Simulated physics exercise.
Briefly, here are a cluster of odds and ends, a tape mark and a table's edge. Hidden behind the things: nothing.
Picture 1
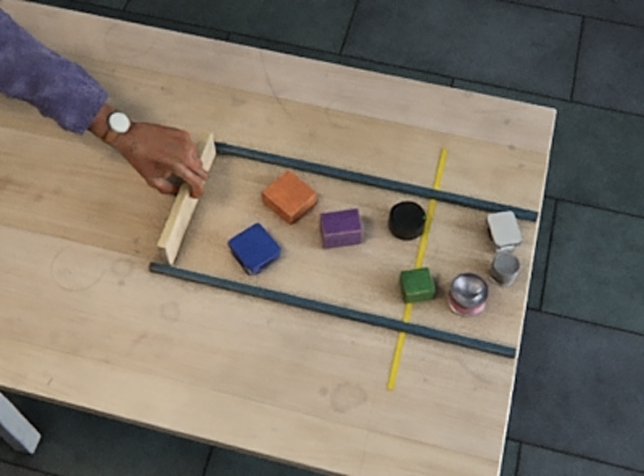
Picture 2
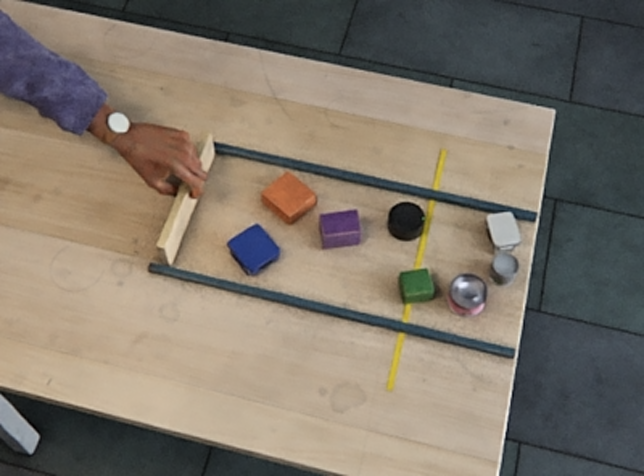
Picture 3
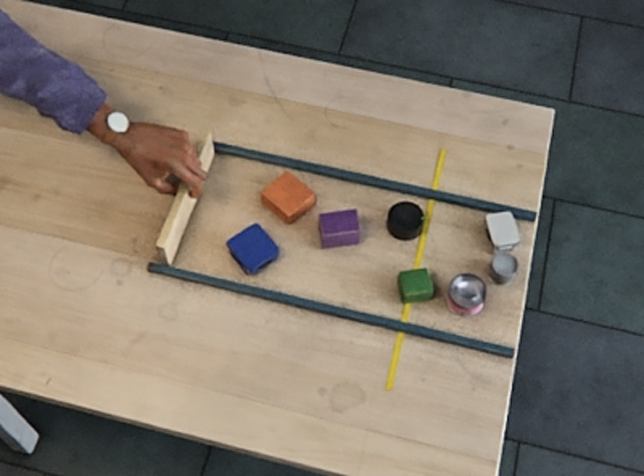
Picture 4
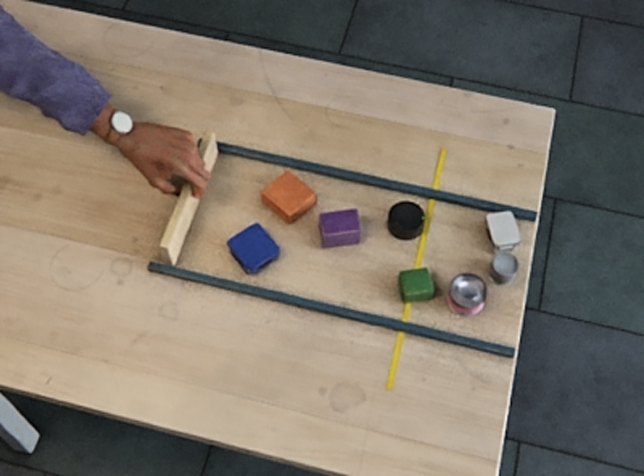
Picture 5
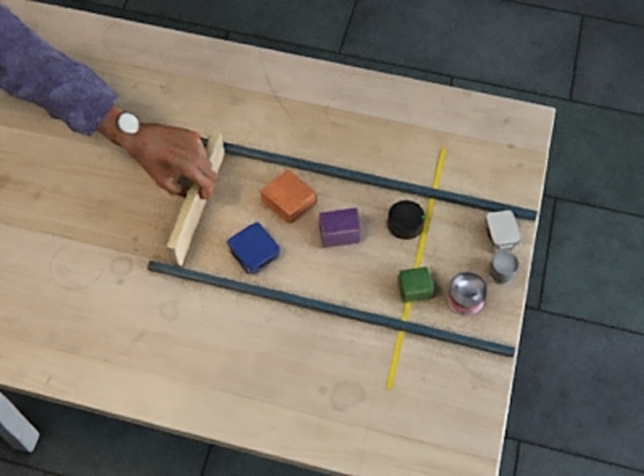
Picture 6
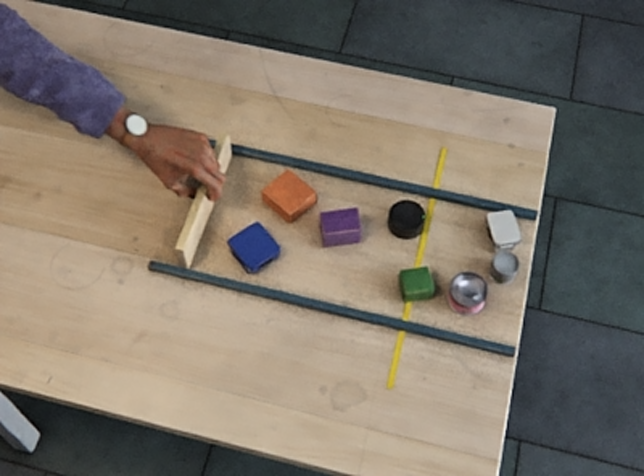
Hand sliding a wooden board slightly right between two dark rails, while coloured blocks and small round objects ahead stay still.
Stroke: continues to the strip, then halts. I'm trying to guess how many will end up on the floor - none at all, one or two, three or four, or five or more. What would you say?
Nothing drops.
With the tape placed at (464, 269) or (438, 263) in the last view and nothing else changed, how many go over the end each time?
You'd count 2 the first time and 0 the second.
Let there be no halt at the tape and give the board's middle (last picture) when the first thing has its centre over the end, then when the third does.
Its middle is near (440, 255) and then near (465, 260).
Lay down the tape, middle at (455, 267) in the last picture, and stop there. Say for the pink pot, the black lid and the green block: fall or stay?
Observed: Pink pot slides off; black lid hangs on; green block hangs on.
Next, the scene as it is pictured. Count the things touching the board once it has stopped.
Looks like 3 of them, all told.
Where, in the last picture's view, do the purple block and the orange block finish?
I'd put one at around (440, 255) and the other at around (448, 222).
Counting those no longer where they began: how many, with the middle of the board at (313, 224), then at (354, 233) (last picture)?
3, then 4.
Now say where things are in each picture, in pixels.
Grey pot (505, 269); white case (503, 233); pink pot (468, 295); board (188, 197); tape (420, 260), in the first frame.
White case (502, 233); black lid (406, 221), in the second frame.
Pink pot (467, 295); purple block (339, 229), in the third frame.
Grey pot (503, 269); orange block (289, 197), in the fourth frame.
White case (501, 232); board (197, 198), in the fifth frame.
Grey pot (504, 268); white case (502, 232); pink pot (468, 293); board (205, 199); tape (419, 259), in the sixth frame.
Early on, none off yet; grey pot at rest near (504, 268); white case at rest near (502, 232); pink pot at rest near (468, 293).
Finally, the number that fall off is zero.
